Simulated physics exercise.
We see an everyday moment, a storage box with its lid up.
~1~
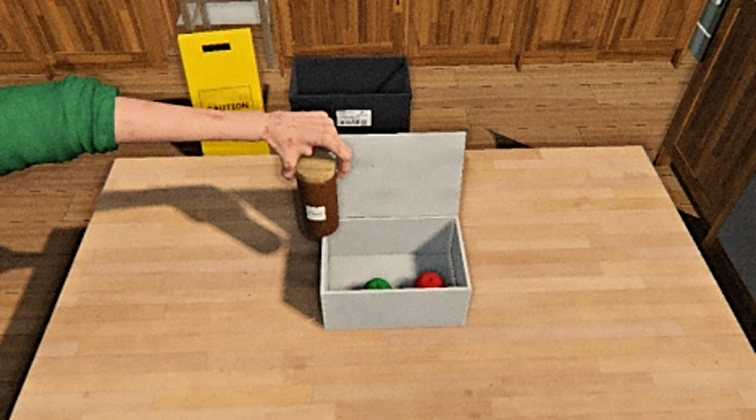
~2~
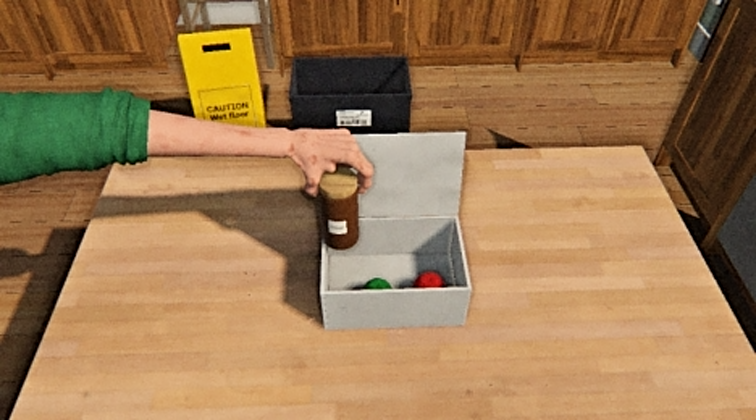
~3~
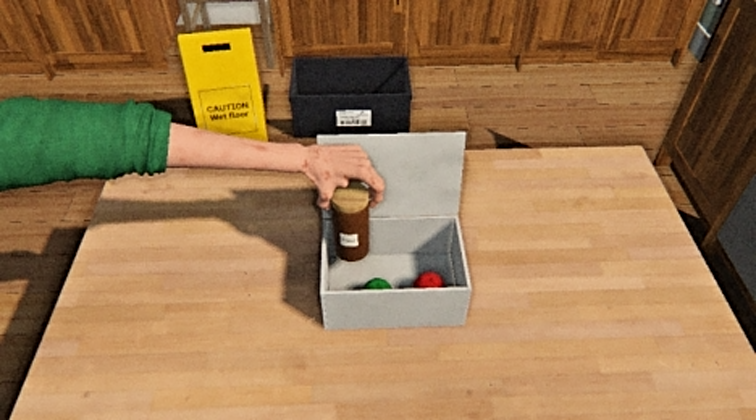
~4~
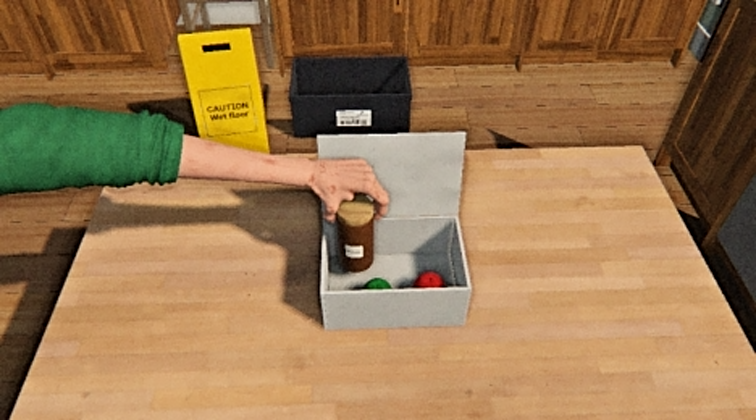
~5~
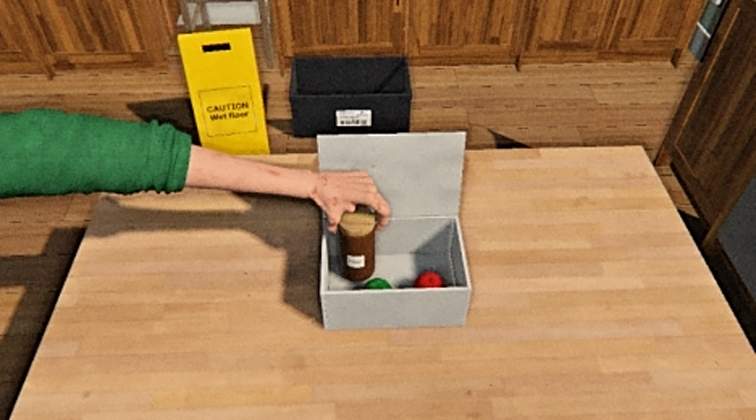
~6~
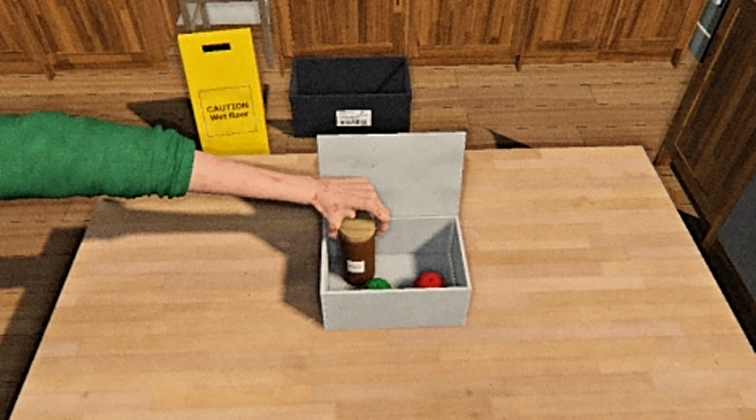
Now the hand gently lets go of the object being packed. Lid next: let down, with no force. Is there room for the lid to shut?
The lid stays raised.
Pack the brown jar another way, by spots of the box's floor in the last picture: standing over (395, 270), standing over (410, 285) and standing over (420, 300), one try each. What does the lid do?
First try: The lid remains open; second try: It comes all the way down; third try: It comes all the way down.
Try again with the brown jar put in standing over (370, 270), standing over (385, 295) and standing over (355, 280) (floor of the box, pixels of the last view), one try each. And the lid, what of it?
Results in order: Lid up, lid down, lid up.
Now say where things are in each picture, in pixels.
The first frame shows coming down; brown jar (318, 195).
The second frame shows coming down; brown jar (339, 209).
The third frame shows coming down; brown jar (351, 222).
The fourth frame shows coming down; brown jar (355, 234).
The fifth frame shows coming down; brown jar (357, 244).
The sixth frame shows in place under the hand; brown jar (357, 250).
Then, 1.30 s on from there, lid 79° above the rim.
Then, 2.80 s on from there, lid 68° above the rim.
In the end, lid 71° above the rim; all 3 unmoved. At the end, from the last picture's camera, brown jar near (357, 249).
